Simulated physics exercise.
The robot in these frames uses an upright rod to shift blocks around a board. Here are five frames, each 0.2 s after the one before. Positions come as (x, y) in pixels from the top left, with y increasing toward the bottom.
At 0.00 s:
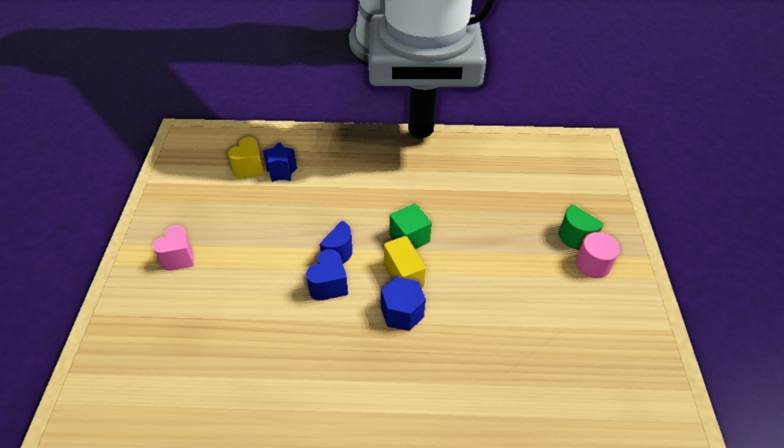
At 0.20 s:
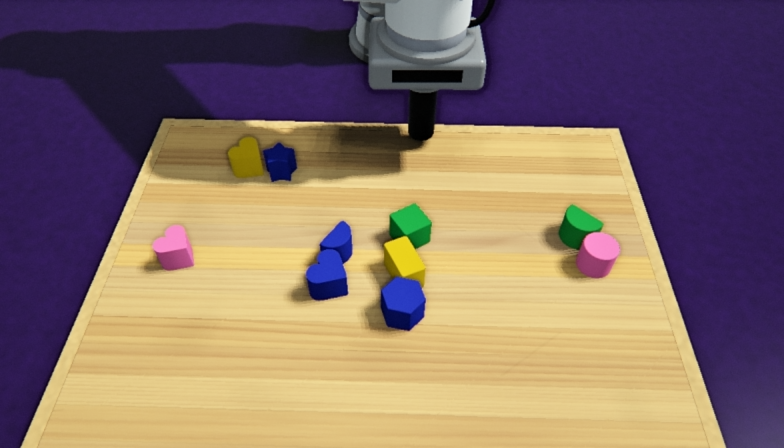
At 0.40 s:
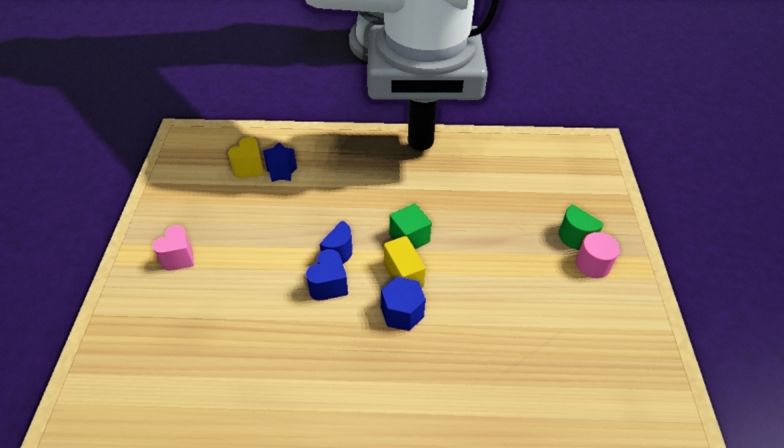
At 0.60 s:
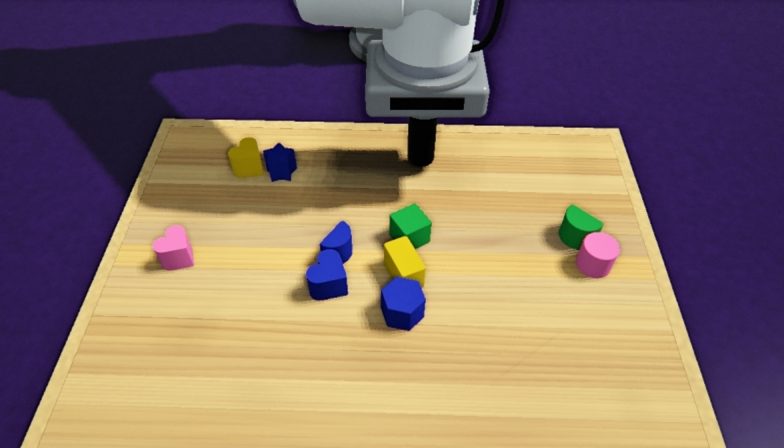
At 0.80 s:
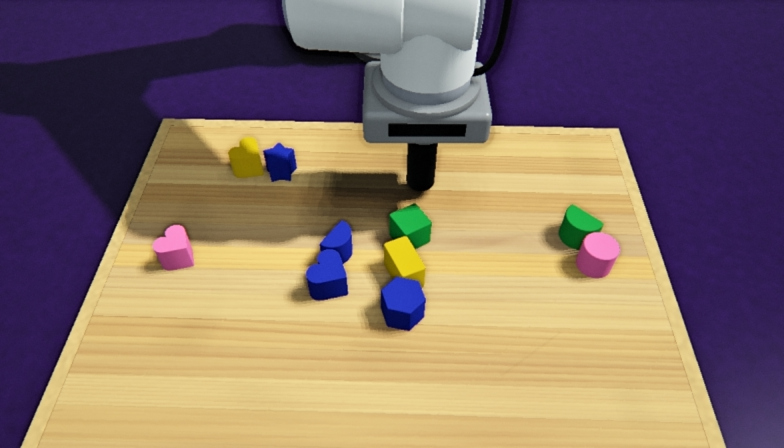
A robot arm moves its black rod forward over the board while the blocks stay still.
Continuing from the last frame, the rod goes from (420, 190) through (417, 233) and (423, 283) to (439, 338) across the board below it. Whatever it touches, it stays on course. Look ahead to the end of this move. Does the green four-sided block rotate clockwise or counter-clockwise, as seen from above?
The block turns clockwise.
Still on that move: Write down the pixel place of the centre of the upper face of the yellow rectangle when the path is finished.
The middle of its upper face should be somewhere near (381, 277).
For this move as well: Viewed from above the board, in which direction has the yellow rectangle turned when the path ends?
Anticlockwise, looking down.
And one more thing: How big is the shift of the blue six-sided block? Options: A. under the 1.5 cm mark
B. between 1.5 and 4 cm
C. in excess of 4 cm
B: Between 1.5 and 4 cm.
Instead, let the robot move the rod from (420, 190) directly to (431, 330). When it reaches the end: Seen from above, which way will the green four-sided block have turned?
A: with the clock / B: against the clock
Choice A: With the clock.
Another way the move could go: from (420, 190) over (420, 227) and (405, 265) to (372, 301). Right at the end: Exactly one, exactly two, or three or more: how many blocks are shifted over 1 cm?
Three or more blocks.
The first path, step by step. One third of the way, rod (417, 226); blue six-sided block (404, 300); yellow rectangle (396, 265), turned 40° anticlockwise; green four-sided block (397, 237), turned 40° clockwise.
Two thirds of the way, rod (423, 276); blue six-sided block (404, 305); yellow rectangle (381, 277), turned 80° anticlockwise; green four-sided block (387, 251), turned 110° clockwise.
At the end, rod (440, 332); blue half-round block still; blue six-sided block (400, 322), turned 55° clockwise; yellow rectangle (381, 277), turned 80° anticlockwise; green four-sided block (387, 251), turned 110° clockwise.
